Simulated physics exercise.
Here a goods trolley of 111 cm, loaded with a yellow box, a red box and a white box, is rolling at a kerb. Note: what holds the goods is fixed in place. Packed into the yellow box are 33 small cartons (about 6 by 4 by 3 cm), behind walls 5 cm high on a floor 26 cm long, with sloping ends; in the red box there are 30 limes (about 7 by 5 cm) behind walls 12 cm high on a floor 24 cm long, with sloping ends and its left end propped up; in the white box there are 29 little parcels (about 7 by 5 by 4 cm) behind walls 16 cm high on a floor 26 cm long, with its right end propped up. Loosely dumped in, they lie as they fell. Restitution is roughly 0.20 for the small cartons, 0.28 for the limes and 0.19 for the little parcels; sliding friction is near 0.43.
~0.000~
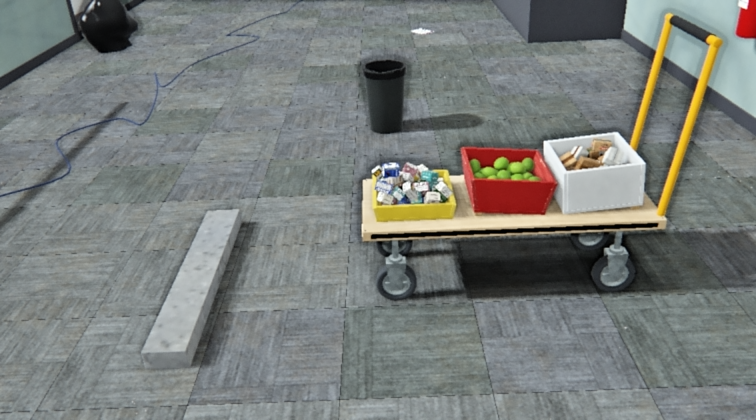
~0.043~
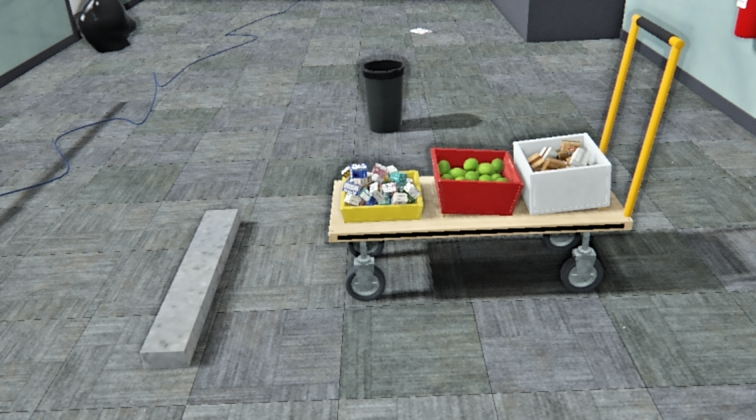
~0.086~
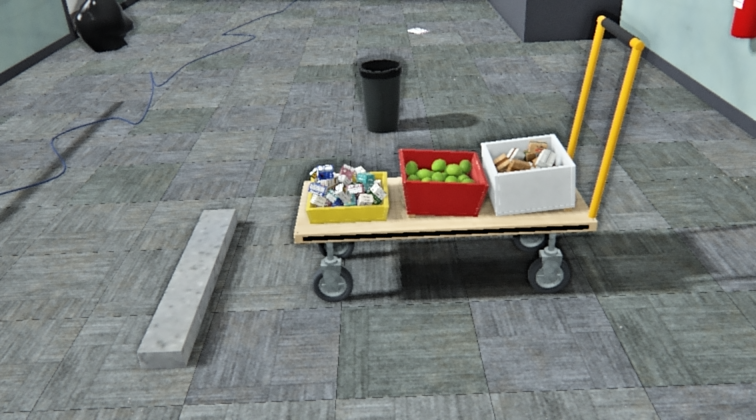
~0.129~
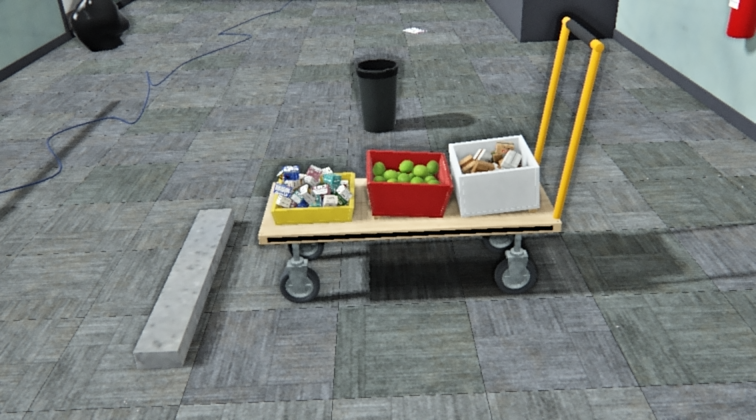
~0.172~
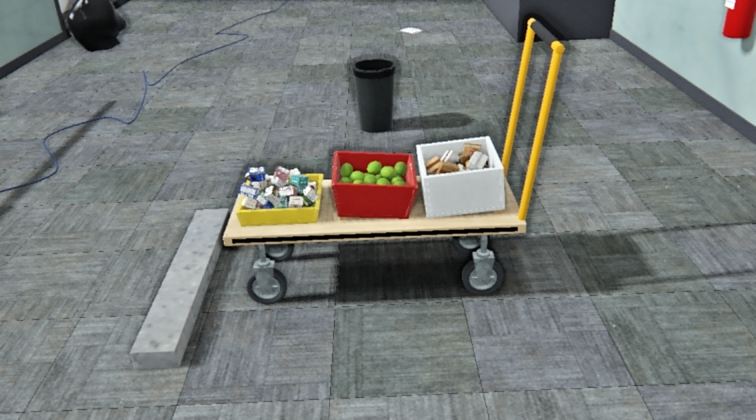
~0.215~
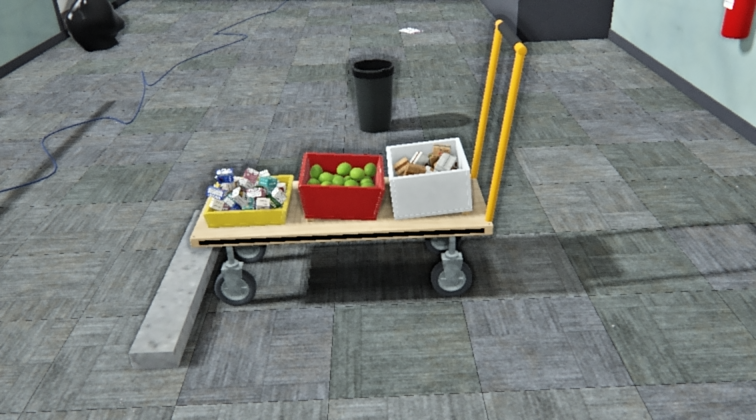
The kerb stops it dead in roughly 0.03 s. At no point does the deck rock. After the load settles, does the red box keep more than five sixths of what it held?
I expect the share that escapes to fall short of a sixth.
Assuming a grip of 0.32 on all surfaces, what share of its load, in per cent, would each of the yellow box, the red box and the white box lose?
In that setup yellow box sheds 40 percent, red box sheds 0 percent, and white box sheds 0 percent.
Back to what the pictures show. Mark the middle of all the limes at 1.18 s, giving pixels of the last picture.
Near (313, 191) in pixels.
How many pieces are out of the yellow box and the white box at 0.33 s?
Estimate at that time - yellow box 8, white box 0, give or take.
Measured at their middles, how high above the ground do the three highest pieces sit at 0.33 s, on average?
About 60 cm up, on average.
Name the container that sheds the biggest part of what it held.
It's the yellow box.
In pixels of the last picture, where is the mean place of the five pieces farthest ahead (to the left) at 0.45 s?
Around (89, 210) in pixels.
After 0.23 s, contact.
After 0.33 s, yellow box 25 in, 8 out, red box 30 in, 0 out and white box 29 in, 0 out.
After 0.45 s, yellow box 21 in, 12 out, red box 30 in, 0 out and white box 27 in, 2 out.
After 0.68 s, yellow box 17 in, 16 out, red box 30 in, 0 out and white box 26 in, 3 out.
Outcome (at 1.18 s), yellow box 17 in, 16 out, red box 30 in, 0 out and white box 26 in, 3 out. Asked share, 0 of 30, 0 per cent.
